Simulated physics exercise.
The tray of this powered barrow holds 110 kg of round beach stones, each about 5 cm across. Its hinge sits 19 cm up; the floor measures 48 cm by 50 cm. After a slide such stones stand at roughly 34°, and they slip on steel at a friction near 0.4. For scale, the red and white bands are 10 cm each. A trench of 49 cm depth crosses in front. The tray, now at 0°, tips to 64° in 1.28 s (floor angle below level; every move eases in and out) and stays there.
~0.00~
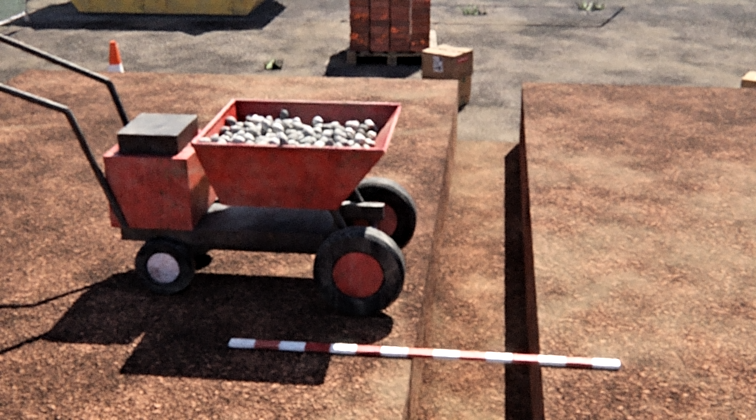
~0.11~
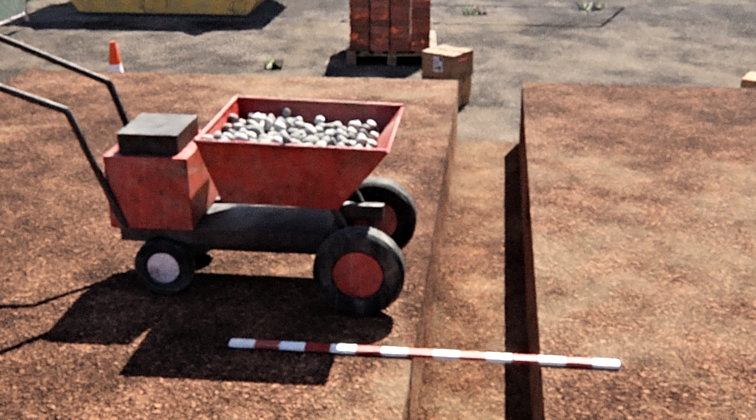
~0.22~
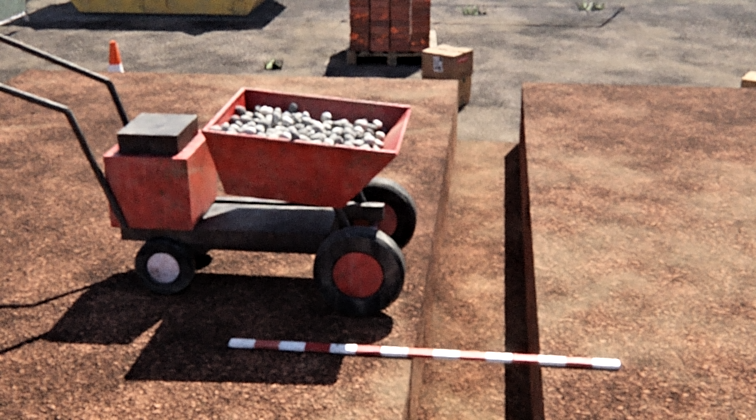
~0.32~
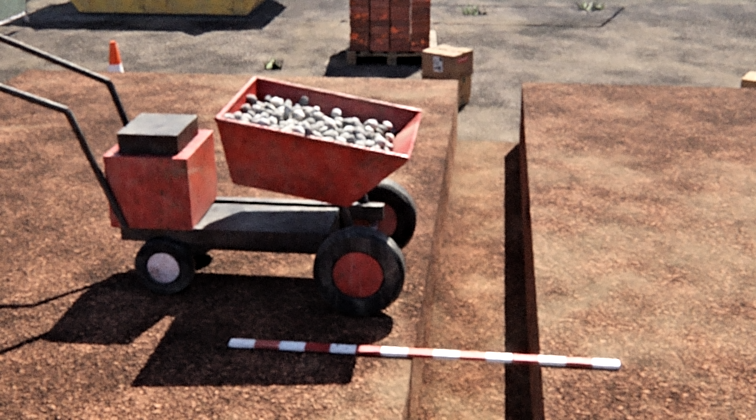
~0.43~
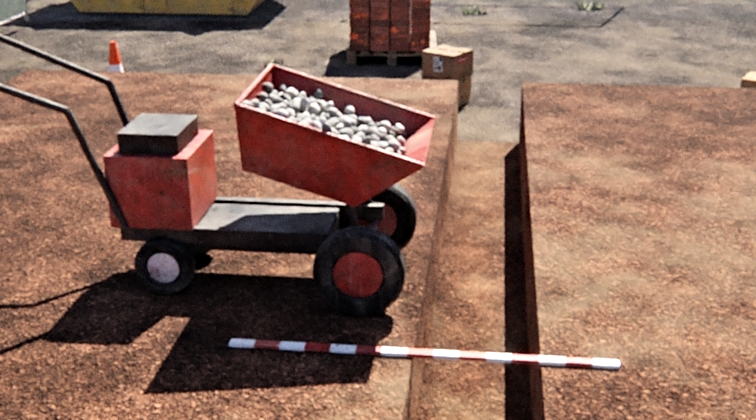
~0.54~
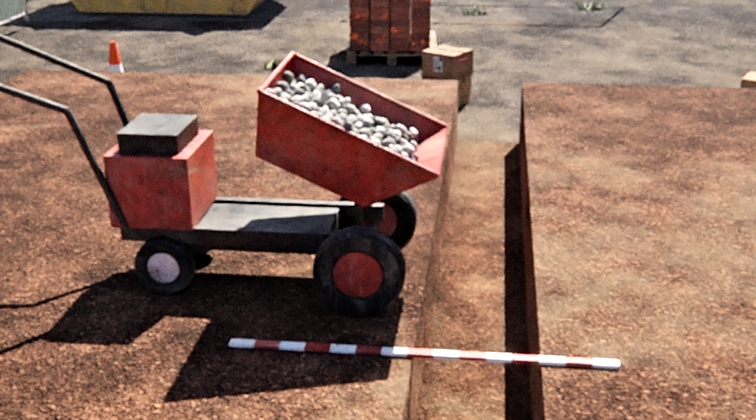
The red tray of a barrow tilts steadily down to the right, carrying round stones.
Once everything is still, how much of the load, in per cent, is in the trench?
Roughly 56 per cent ends in the trench.
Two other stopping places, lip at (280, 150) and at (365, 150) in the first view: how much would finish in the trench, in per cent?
Near 95 per cent from the first place, 75 from the second.
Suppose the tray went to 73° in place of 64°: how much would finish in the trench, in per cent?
In that case some 45 per cent.
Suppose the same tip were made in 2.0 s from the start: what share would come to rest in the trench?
In that case some 70 per cent.
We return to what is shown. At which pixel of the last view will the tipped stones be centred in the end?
Their middle is at about (526, 365).
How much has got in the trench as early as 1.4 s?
About 20 per cent by then.
After 1.0 s the floor is at 54°; 100 % in the tray; the foremost stones are at (480, 197).
After 1.4 s the floor is at 64°; 58 % in the tray, 20 % in the trench, 22 % past the trench; the foremost stones are at (608, 293).
After 1.7 s the floor is at 64°; 30 % in the tray, 25 % in the trench, 44 % past the trench; the foremost stones are at (712, 283).
After 3.7 s the floor is at 64°; 0 % in the tray, 56 % in the trench, 44 % past the trench; the foremost stones are past the picture's edge.
